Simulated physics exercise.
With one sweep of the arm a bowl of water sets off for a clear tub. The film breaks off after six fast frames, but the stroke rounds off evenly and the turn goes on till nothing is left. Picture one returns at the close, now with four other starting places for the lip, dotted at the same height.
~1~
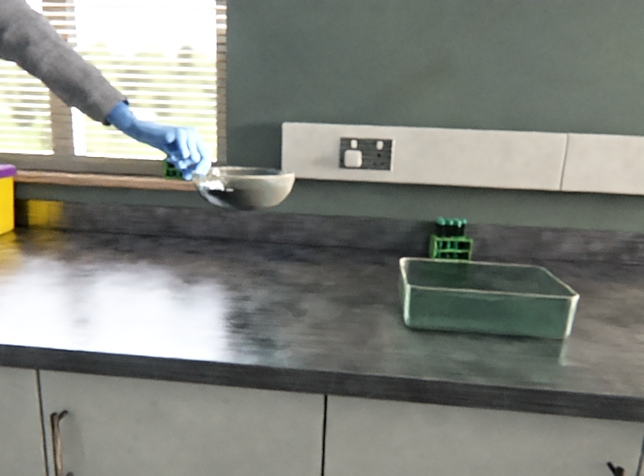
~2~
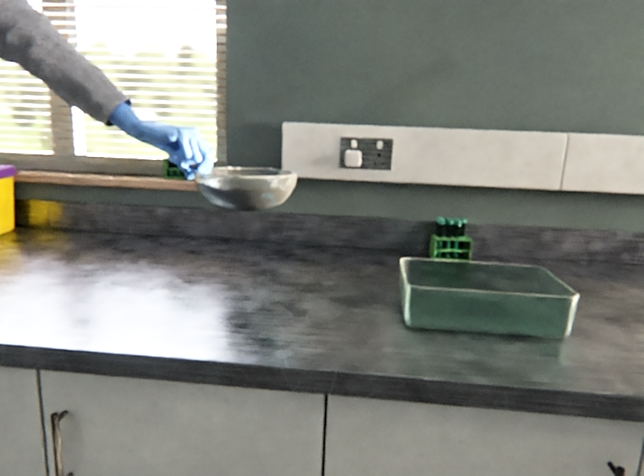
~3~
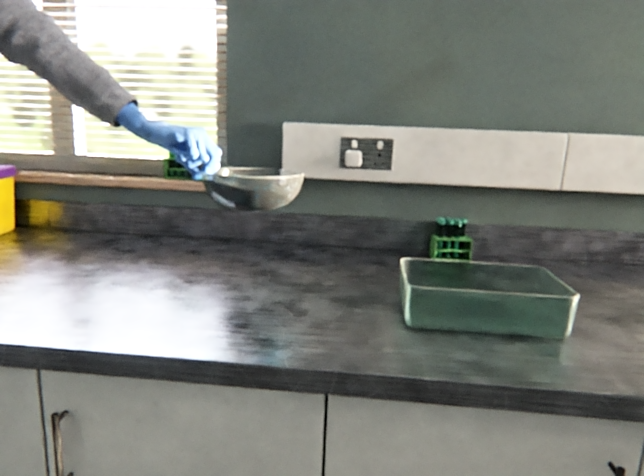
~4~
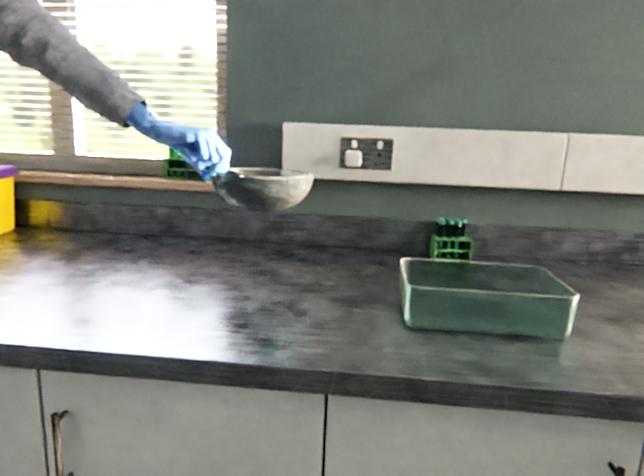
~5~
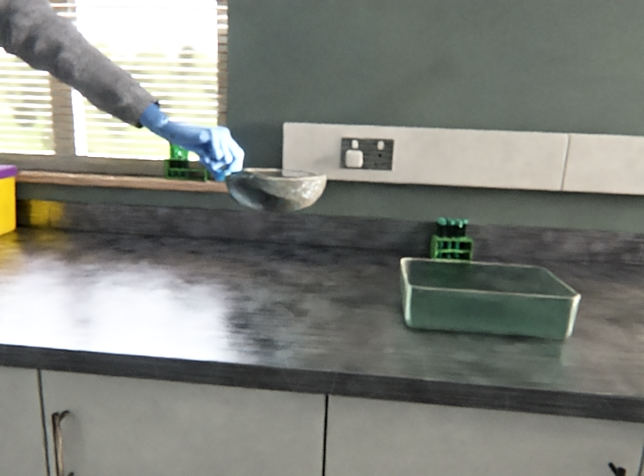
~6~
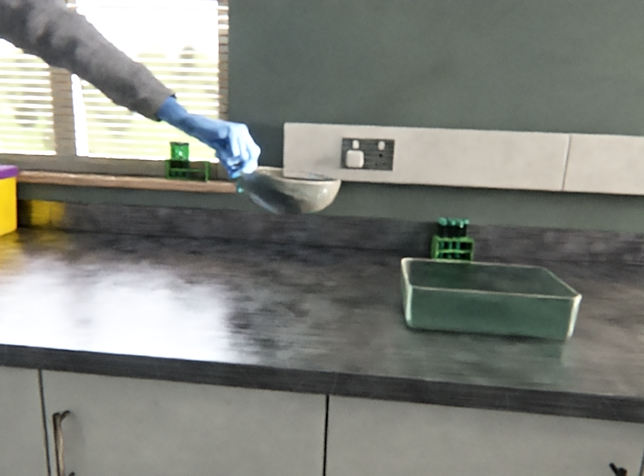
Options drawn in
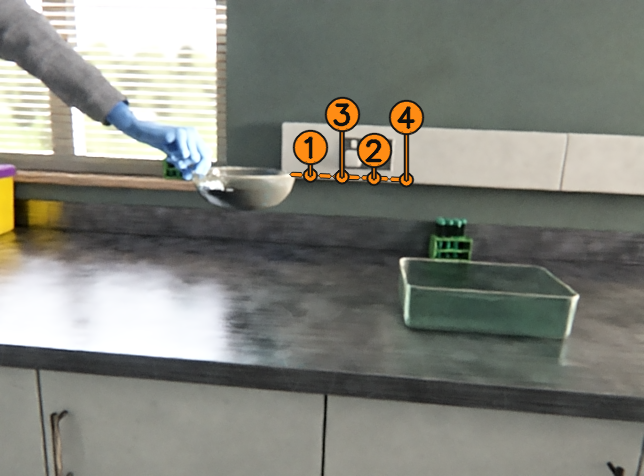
A gloved hand carries a bowl rightward above a dark counter, then tilts it slightly.
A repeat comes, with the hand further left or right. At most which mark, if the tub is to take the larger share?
It is 1.
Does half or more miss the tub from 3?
No, not at all.
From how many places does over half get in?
All four.
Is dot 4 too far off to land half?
No, that is safe.
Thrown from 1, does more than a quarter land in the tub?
Yes, clearly.
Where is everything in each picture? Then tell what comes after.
Upright, lip at (292, 174); tub from (403, 325) to (569, 337); nothing has left yet.
Upright, lip at (294, 174); nothing has left yet.
Upright, lip at (301, 174); nothing has left yet.
Upright, lip at (311, 175); nothing has left yet.
Upright, lip at (324, 176); water is over the rim, down to (224, 175).
Tipped about 5°, lip at (338, 181); water is over the rim, down to (238, 191).
On the marked copy, 1 at (310, 175); 2 at (374, 178); 3 at (342, 176); 4 at (406, 179).
For dot 1, about 62 % lands in the tub, 30 % falls short and 8 % goes beside or beyond.
For dot 2, about 81 % lands in the tub, 3 % falls short and 16 % goes beside or beyond.
For dot 3, about 79 % lands in the tub, 9 % falls short and 12 % goes beside or beyond.
For dot 4, about 83 % lands in the tub, 6 % falls short and 11 % goes beside or beyond.
